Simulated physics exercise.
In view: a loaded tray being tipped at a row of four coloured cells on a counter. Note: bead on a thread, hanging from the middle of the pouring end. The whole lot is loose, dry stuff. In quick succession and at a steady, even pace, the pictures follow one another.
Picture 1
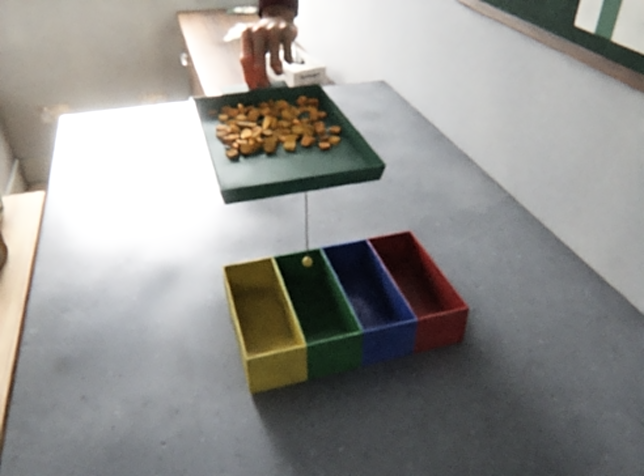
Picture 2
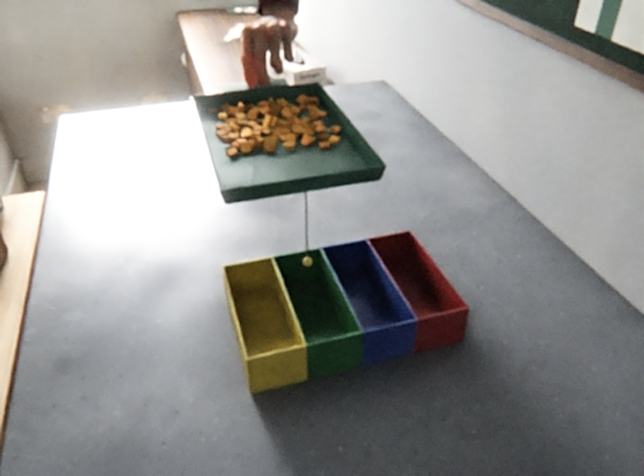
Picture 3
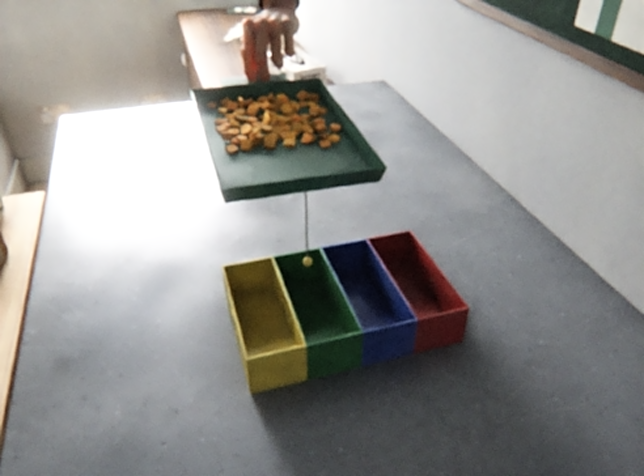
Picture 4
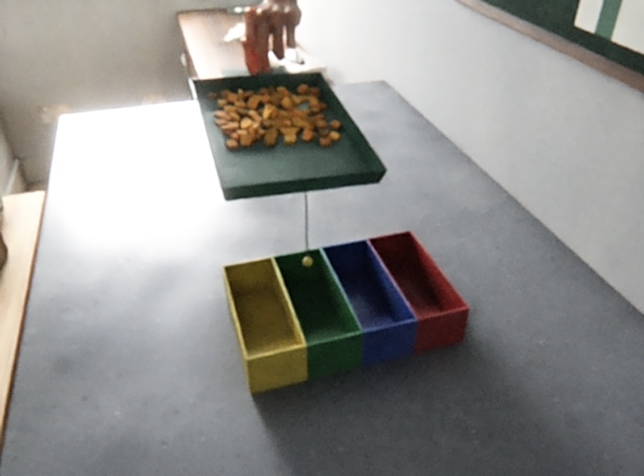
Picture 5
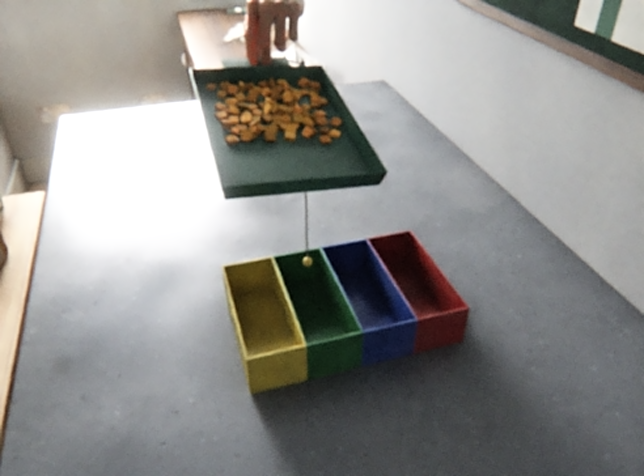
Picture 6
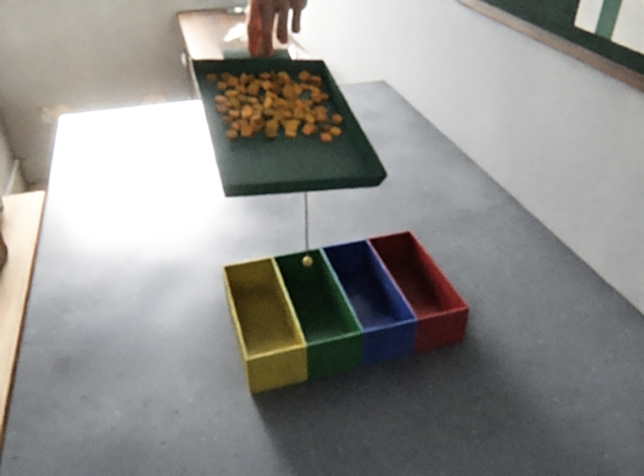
We see a dark green tray of small brown pieces above a box with yellow, green, blue and red cells, a bead hanging on a thread between them, as a hand gradually raises the tray's far end.
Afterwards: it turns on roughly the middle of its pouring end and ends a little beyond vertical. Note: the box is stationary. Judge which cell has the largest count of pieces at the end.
Largest count: Blue.
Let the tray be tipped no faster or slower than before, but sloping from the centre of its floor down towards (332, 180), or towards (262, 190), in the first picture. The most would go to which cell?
First: The blue cell, second: Yellow.
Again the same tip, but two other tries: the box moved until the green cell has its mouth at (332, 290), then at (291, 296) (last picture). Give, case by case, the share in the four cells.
First case: Some 100 %; second case: Some 100 %.
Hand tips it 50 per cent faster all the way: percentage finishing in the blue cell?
Roughly 70%.
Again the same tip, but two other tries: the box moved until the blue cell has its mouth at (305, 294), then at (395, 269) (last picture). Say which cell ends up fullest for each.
The first placing favours the red one, while the second favours that blue cell.
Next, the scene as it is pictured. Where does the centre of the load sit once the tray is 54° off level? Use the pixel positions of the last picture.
Load centre: Approx. (348, 160).
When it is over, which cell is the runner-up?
The cell in second spot is the cell in red.
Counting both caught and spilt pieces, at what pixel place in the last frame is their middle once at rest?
Somewhere close to (370, 299) in the last picture.
Soon after the last picture, tray tipped steeply; nearly all on the tray; a stray few in the blue cell; a stray few in the red cell; a stray few falling or outside the box.
A little later, tray tipped right over; most on the tray; a small part in the red cell; a small part in the blue cell; a small part falling or outside the box.
Later still, tray tipped past a quarter turn; about two thirds in the blue cell; about a quarter in the red cell.
At rest, tray tipped past a quarter turn; about two thirds in the blue cell; about a quarter in the red cell; none in the yellow cell; none in the green cell.
